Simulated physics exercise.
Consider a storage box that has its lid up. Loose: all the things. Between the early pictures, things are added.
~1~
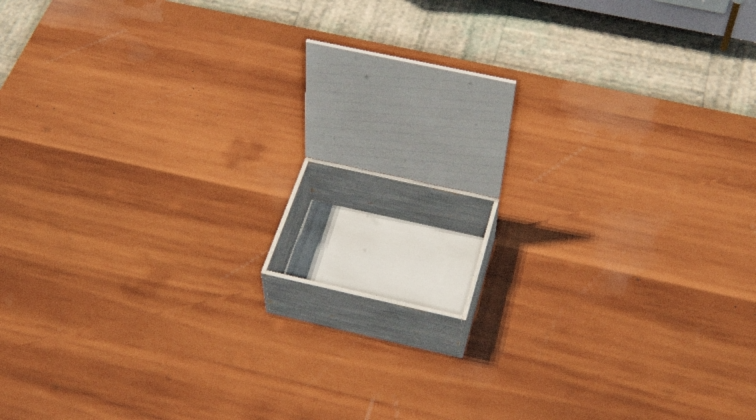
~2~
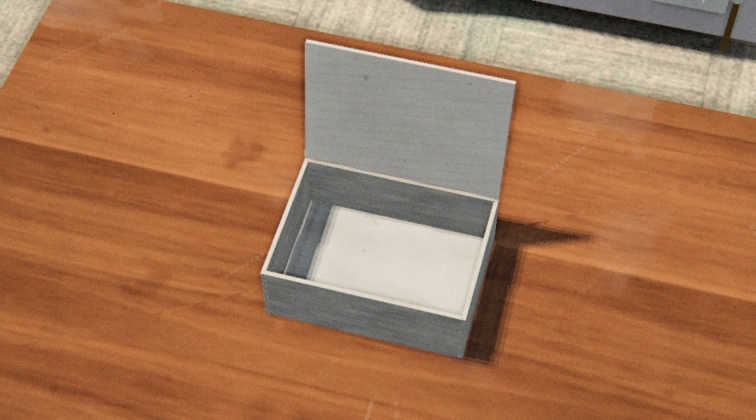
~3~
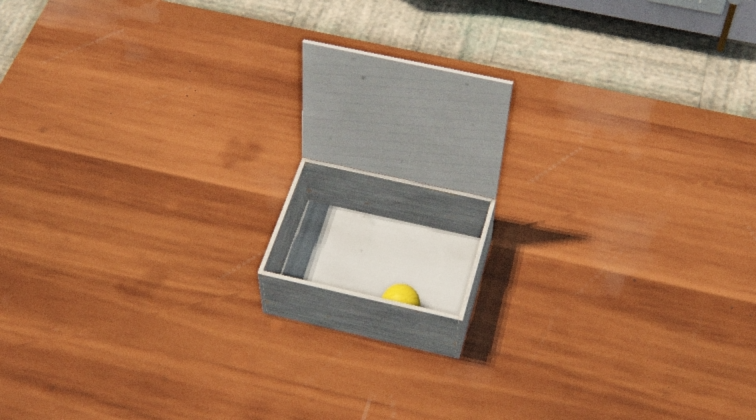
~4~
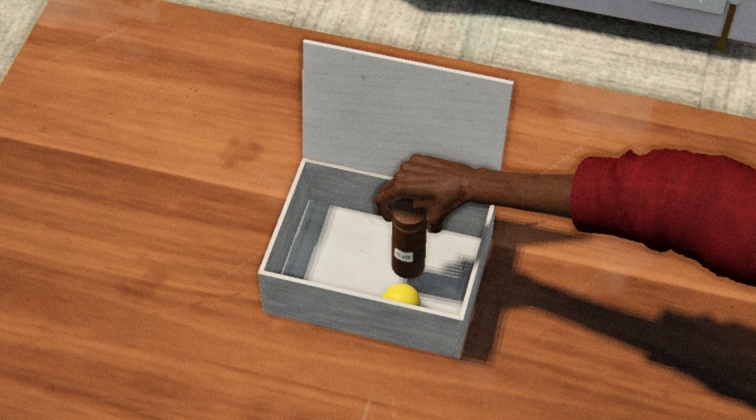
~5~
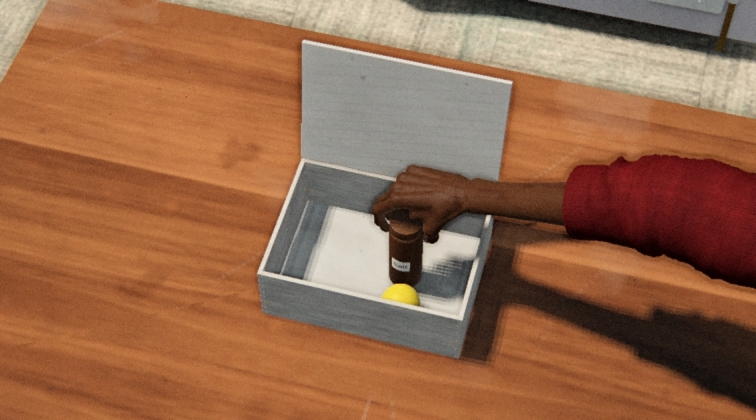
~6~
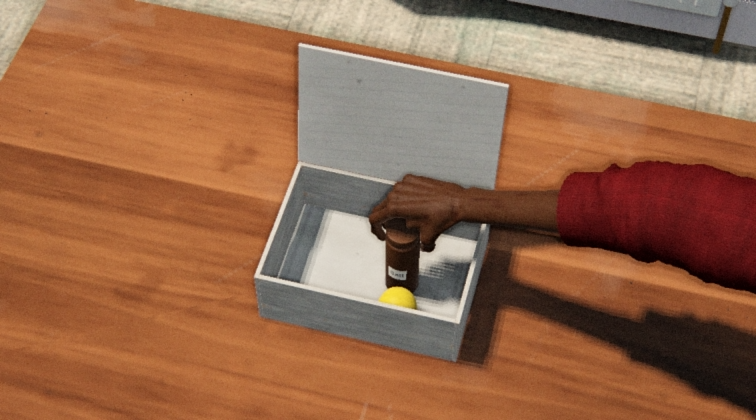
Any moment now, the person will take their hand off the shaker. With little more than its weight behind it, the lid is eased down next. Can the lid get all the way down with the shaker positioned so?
No, it is kept up.
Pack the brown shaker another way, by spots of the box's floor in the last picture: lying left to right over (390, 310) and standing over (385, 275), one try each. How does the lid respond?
Case one: Lid down; case two: Lid left up.
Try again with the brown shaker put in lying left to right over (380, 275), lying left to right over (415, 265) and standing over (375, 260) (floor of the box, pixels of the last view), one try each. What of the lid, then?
On try one it fits down fine; on try two it fits down fine; on try three it won't go down.
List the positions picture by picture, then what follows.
In the first picture, the last thing is not in view yet.
In the second picture, the last thing is not in view yet.
In the third picture, the last thing is not in view yet.
In the fourth picture, on its way; brown shaker (409, 238).
In the fifth picture, on its way; brown shaker (406, 248).
In the sixth picture, in place under the hand; brown shaker (403, 257).
Then, 1.10 s on from there, lid starting down.
Then, 1.50 s on from there, lid 65° above the rim.
Then, 1.70 s on from there, lid 48° above the rim.
Then, 1.90 s on from there, lid 25° above the rim.
In the end, lid 25° above the rim; both unmoved. At the end, from the last picture's camera, brown shaker near (403, 257).
